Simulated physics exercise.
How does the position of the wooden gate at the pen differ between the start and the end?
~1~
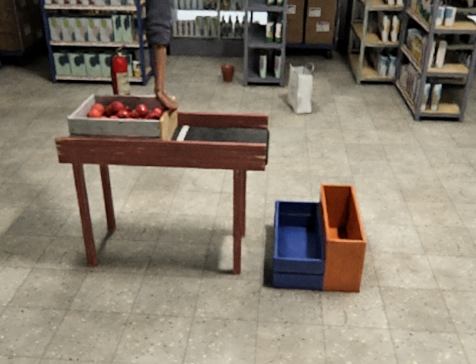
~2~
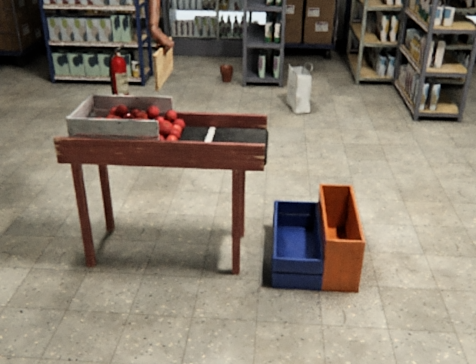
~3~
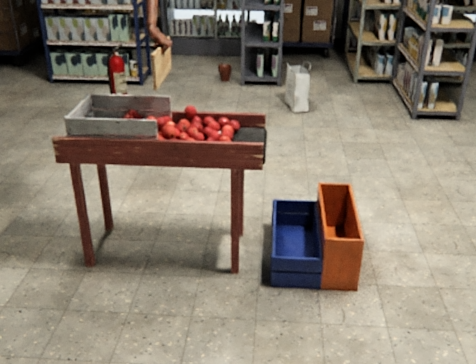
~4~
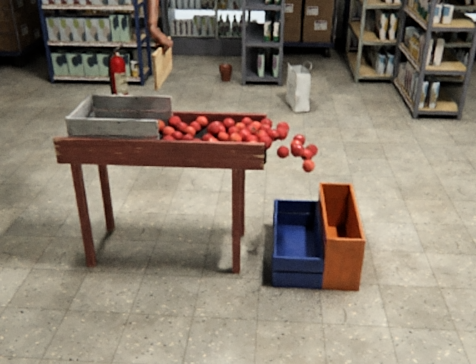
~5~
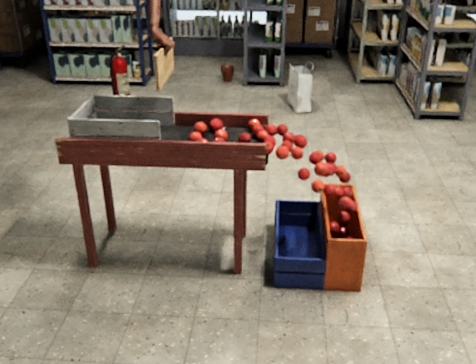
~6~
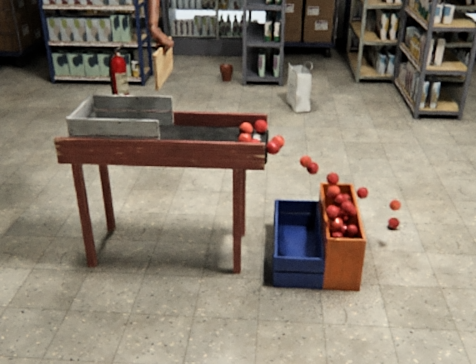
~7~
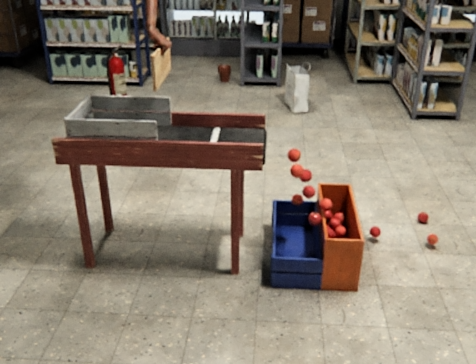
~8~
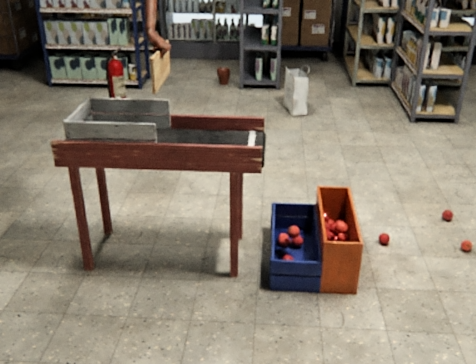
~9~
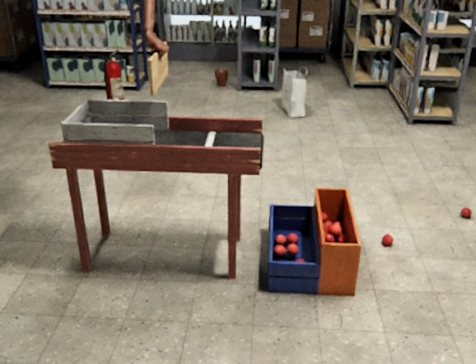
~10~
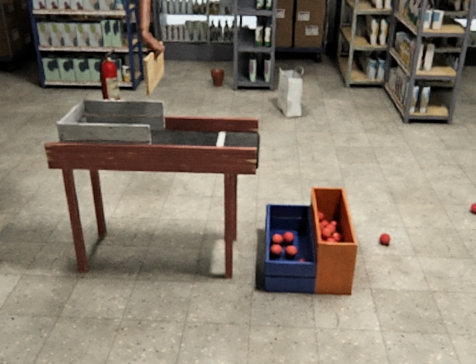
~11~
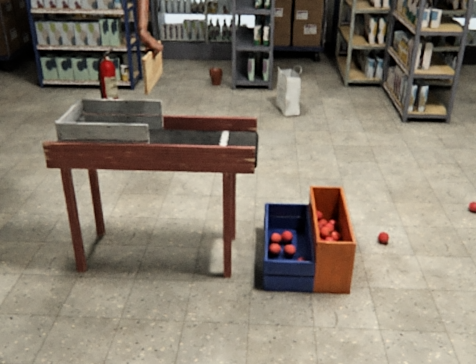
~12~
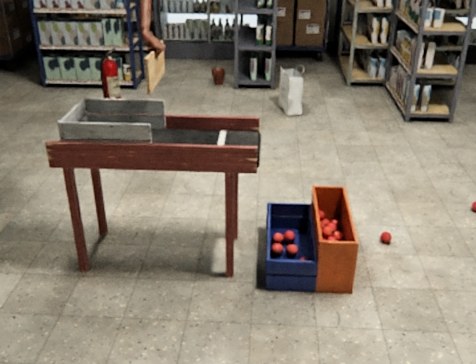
At the start the gate stands down at the right end of the pen, with a hand on it. At the end it is held upright well above the belt, leaving the way out of the pen open.
